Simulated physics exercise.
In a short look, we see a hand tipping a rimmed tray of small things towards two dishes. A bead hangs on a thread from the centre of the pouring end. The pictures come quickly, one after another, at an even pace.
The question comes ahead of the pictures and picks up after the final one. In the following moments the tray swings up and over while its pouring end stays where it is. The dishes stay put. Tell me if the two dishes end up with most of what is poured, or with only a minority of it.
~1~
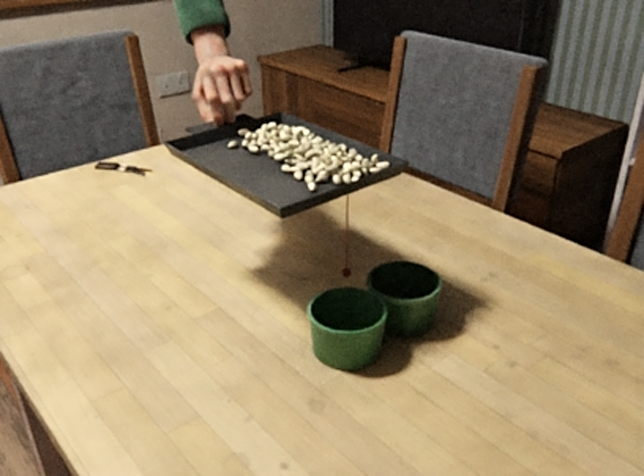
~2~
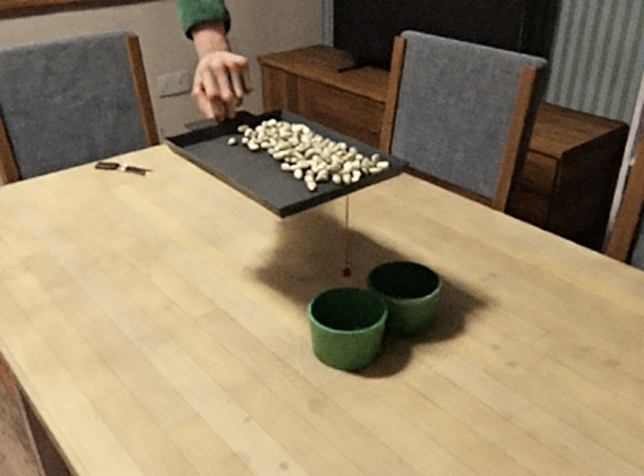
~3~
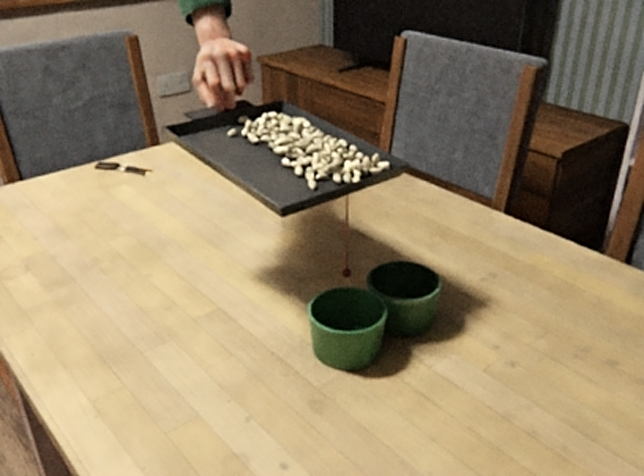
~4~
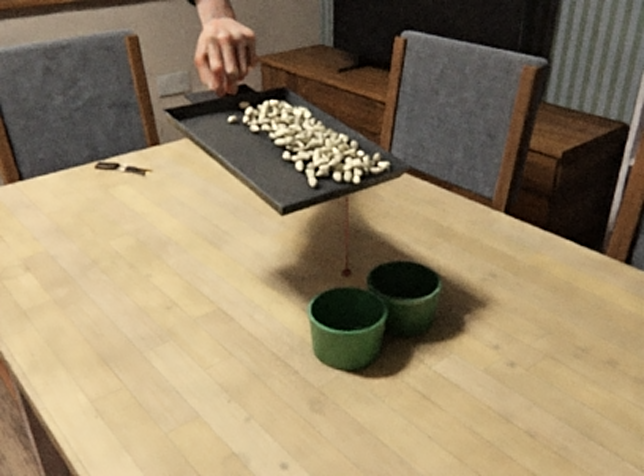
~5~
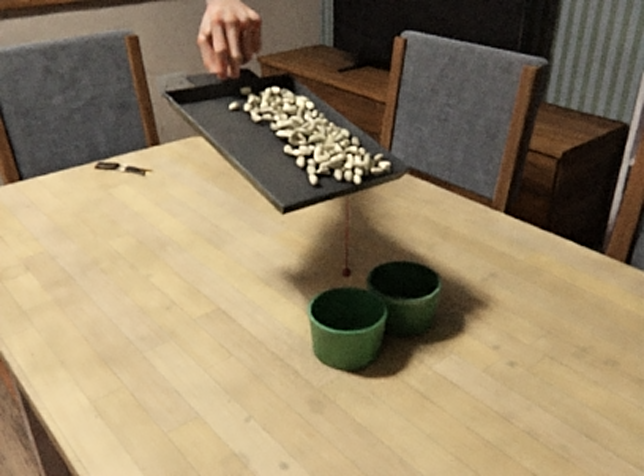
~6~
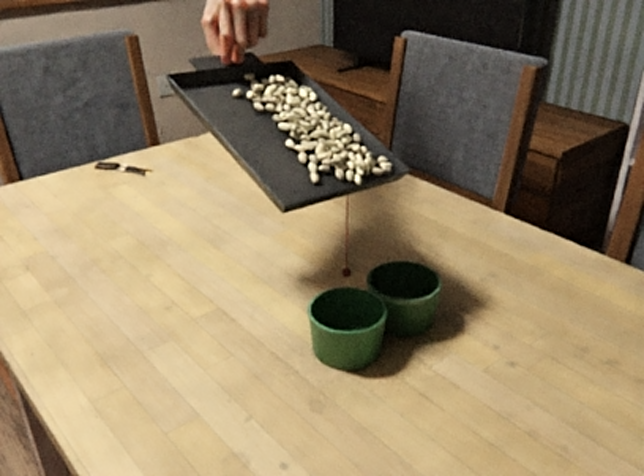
The dishes end up holding in excess of half.
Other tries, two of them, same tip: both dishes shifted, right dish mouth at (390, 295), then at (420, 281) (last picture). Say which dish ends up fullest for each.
Trial one goes to the right of the two, trial two to the right of the two.
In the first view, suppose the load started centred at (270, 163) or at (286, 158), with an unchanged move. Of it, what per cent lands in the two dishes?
First about 70, then 70 per cent.
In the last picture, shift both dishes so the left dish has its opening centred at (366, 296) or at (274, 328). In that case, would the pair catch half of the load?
Result, first setup: The bulk; second setup: The minor share.
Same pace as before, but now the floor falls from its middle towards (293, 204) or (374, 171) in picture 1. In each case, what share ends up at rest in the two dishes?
30 % and 40 %.
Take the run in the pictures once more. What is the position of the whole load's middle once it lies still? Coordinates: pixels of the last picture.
Near (407, 315), more or less.
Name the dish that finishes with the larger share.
Pick: The one placed right.
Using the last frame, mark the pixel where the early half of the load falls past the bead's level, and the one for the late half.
At about (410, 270), then at (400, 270).
Shortly afterwards, tray tipped steeply; all but a few on the tray; only a few in the air.
Next, tray tipped past a quarter turn; only a few on the tray; a little in the left dish; near a third in the right dish; near a quarter outside both; a little in the air.
Some moments later, tray tipped past a quarter turn; near a quarter in the left dish; near half in the right dish; near a third outside both.
In the end, tray tipped past a quarter turn; near a quarter in the left dish; near half in the right dish; near a third outside both.
